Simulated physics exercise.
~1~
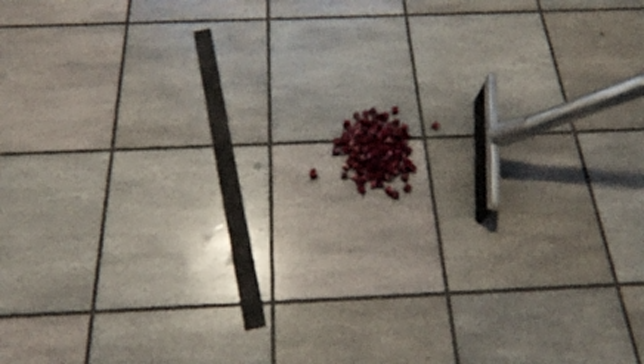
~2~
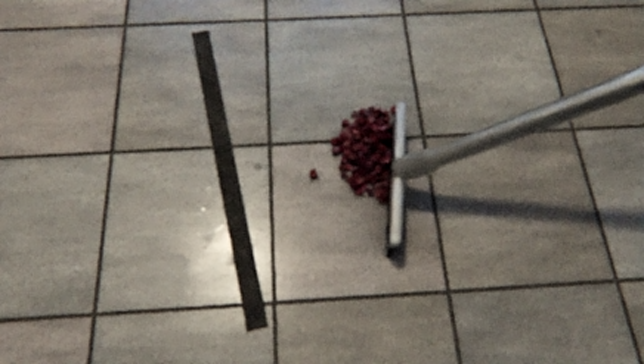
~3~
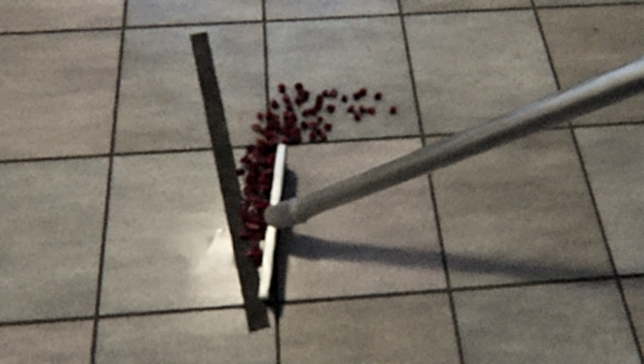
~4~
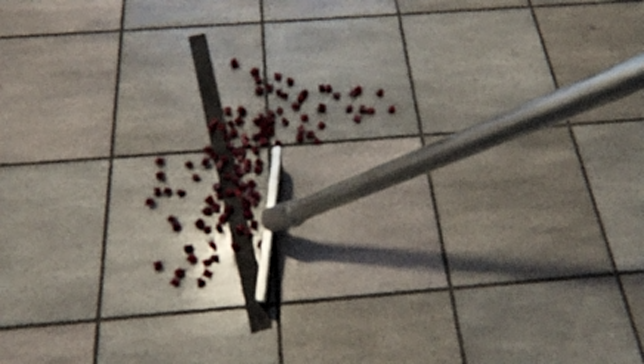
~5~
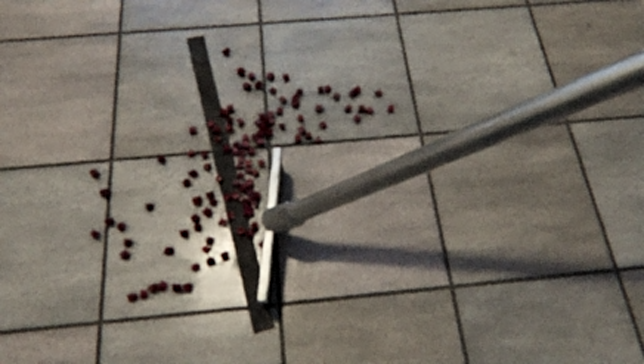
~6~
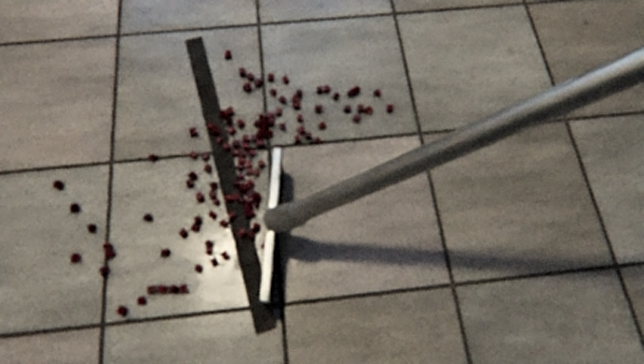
A squeegee pushing dark red cubes left across floor tiles, stopping near a dark strip as many scatter beyond it and settle.
